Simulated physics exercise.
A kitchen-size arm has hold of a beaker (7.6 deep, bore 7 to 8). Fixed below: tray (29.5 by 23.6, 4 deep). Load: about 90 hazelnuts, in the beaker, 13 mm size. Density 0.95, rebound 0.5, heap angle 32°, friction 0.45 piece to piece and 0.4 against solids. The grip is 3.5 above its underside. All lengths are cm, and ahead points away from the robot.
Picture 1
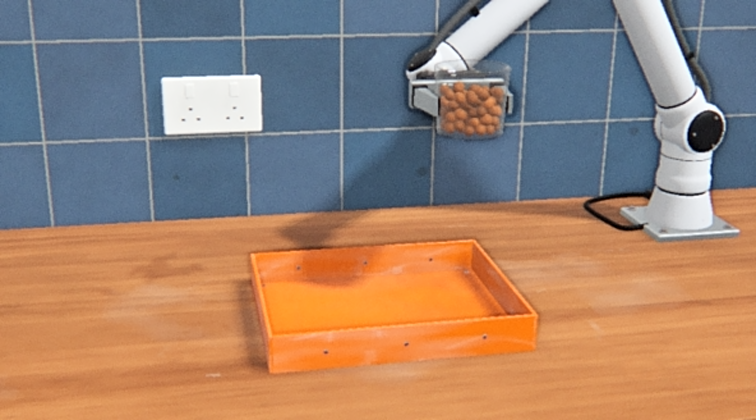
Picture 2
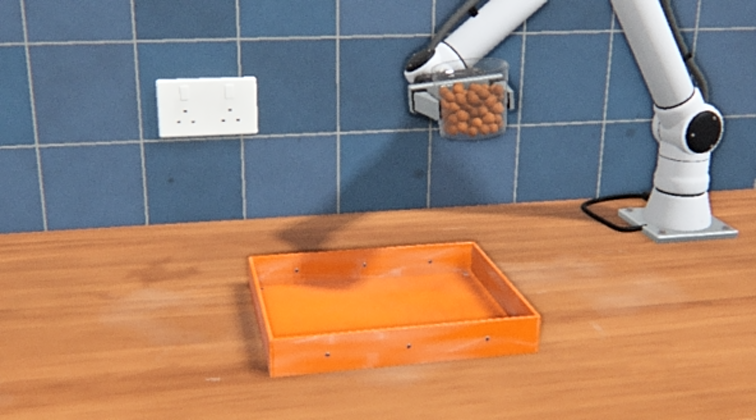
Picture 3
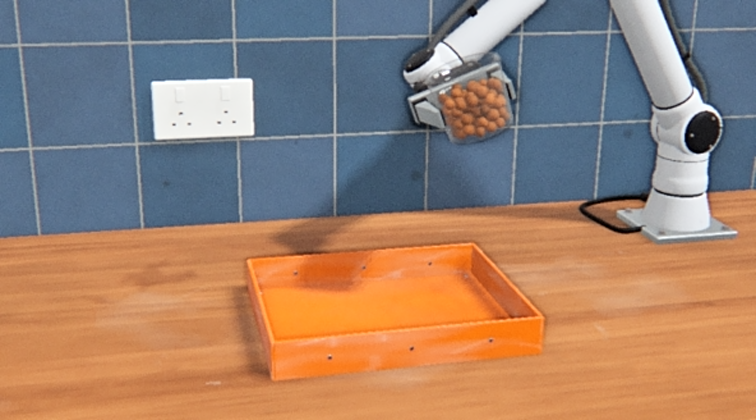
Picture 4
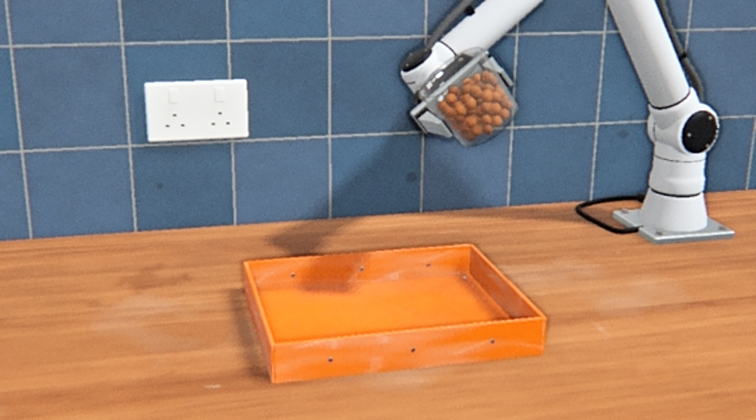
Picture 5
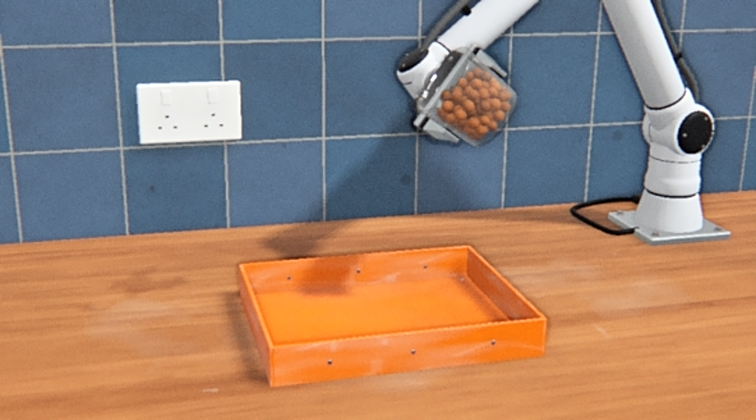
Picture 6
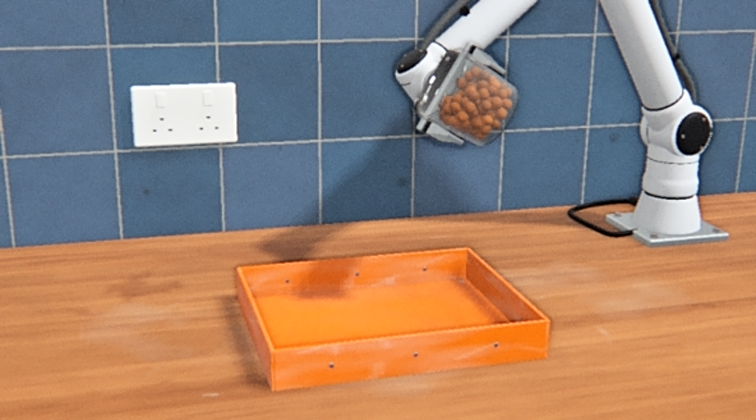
A white robot arm at the upper right tilts a clear beaker of brown hazelnuts steadily further over, slowing near the end, while the nuts stay inside. The setting is a wooden counter against blue tiles, seen from the front and slightly above, with a white double socket at left and an open orange tray in the centre. The camera drifts slightly, shifting the socket a little left.
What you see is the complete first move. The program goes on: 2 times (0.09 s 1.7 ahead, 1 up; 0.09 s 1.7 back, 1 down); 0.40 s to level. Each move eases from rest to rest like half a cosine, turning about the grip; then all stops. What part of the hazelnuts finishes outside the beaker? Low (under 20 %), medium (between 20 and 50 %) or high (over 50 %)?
Outside the beaker the share is low, under 20 %.
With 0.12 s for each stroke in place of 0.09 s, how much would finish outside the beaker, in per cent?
In that case some 0 per cent.
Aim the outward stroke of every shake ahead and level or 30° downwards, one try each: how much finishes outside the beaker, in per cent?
About 10 and 0 per cent.
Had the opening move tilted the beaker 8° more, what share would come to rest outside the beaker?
In that case some 25 per cent.
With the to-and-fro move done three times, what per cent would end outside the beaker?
It would be near 20 per cent.
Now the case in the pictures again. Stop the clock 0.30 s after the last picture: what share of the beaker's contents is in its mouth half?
Roughly 50 per cent.
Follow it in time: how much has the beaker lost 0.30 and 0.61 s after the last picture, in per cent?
About 5, 10.
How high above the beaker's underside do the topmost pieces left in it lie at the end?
About 6.5 cm.
Then, 0.30 s later, tilted 59° forward, highest piece 28 above the table; 88 in the beaker, 3 in flight or on a rim.
Then, 0.61 s later, tilted 19° forward, highest piece 30 above the table; 80 in the beaker, 10 in the tray, 1 in flight or on a rim.
Then, 0.96 s later, level, highest piece 29 above the table; 80 in the beaker, 11 in the tray.
Then, 2.01 s later, level, highest piece 29 above the table; 80 in the beaker, 11 in the tray.
At rest, 80 in the beaker, 11 in the tray. That is 12 % outside the beaker.
